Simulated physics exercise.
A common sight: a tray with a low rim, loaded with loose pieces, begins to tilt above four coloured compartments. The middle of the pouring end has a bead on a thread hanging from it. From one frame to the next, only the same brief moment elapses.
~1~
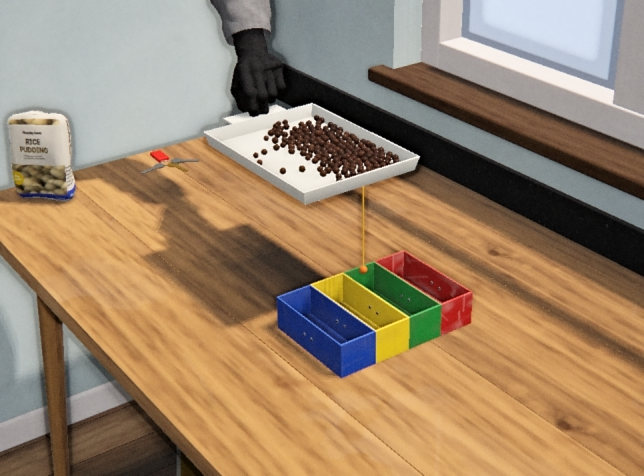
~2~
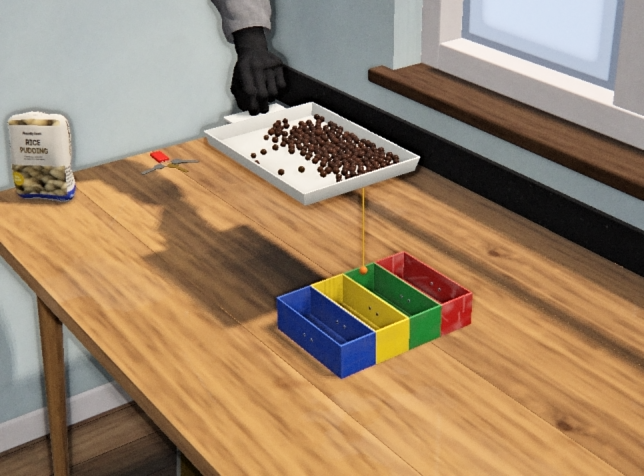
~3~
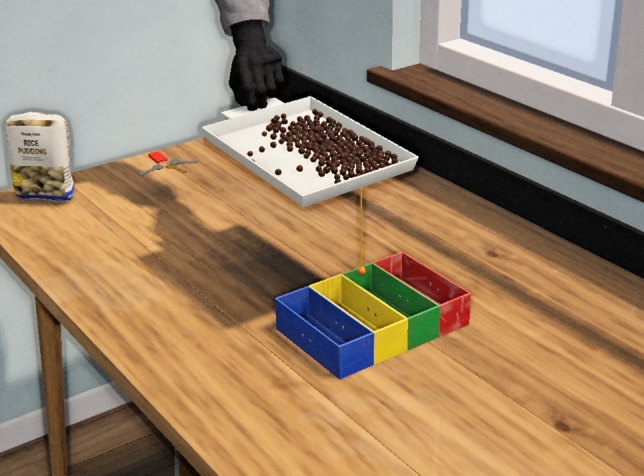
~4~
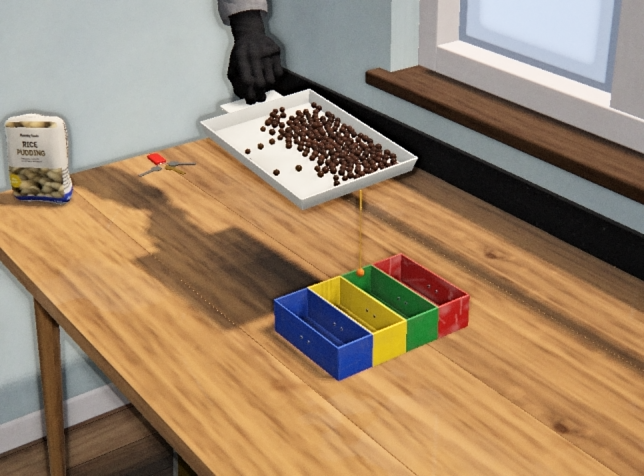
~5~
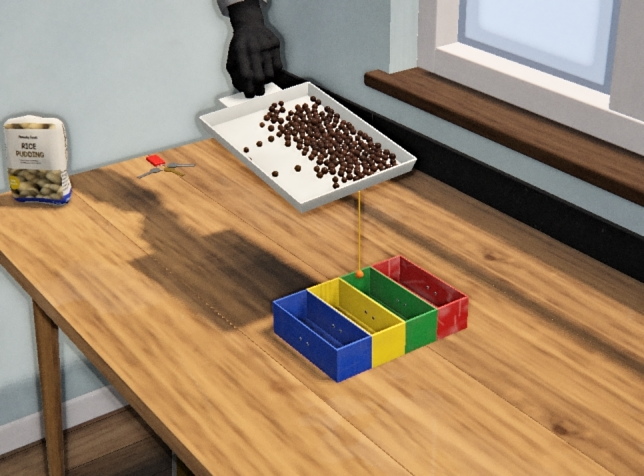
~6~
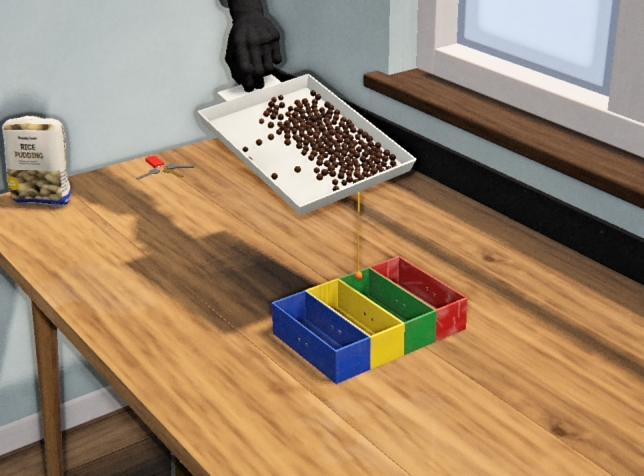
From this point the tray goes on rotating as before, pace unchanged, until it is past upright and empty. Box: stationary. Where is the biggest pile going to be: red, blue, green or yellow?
In blue.
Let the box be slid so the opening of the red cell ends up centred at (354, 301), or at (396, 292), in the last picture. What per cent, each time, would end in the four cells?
In turn about 90 and about 90 percent.
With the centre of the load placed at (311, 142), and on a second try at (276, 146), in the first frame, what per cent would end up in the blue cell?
Roughly 60 and 60 percent, in that order.
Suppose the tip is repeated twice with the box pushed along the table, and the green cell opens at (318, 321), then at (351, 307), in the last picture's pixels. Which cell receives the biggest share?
That green cell first, that yellow cell second.
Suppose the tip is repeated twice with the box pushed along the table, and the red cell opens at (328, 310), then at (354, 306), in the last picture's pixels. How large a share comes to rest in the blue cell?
You'd get near 0 per cent and afterwards near 0 per cent.
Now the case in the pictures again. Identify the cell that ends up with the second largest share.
Rank 2: Yellow.
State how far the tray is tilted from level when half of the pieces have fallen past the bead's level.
Roughly 85°.
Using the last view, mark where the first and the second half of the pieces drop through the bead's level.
(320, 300), then (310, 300).
Soon after the last picture, tray tipped steeply; nearly all on the tray; a stray few in the blue cell; a stray few in the yellow cell; a stray few in the green cell; a small part falling or outside the box.
A little later, tray tipped right over; a small part on the tray; about half in the blue cell; about a quarter in the yellow cell; a stray few in the green cell; a stray few in the red cell; about a quarter falling or outside the box.
Later still, tray tipped past a quarter turn; about two thirds in the blue cell; about a quarter in the yellow cell; a stray few in the green cell; a stray few in the red cell; a small part falling or outside the box.
At rest, tray tipped past a quarter turn; about two thirds in the blue cell; about a quarter in the yellow cell; a stray few in the green cell; a stray few in the red cell; a small part outside the box.
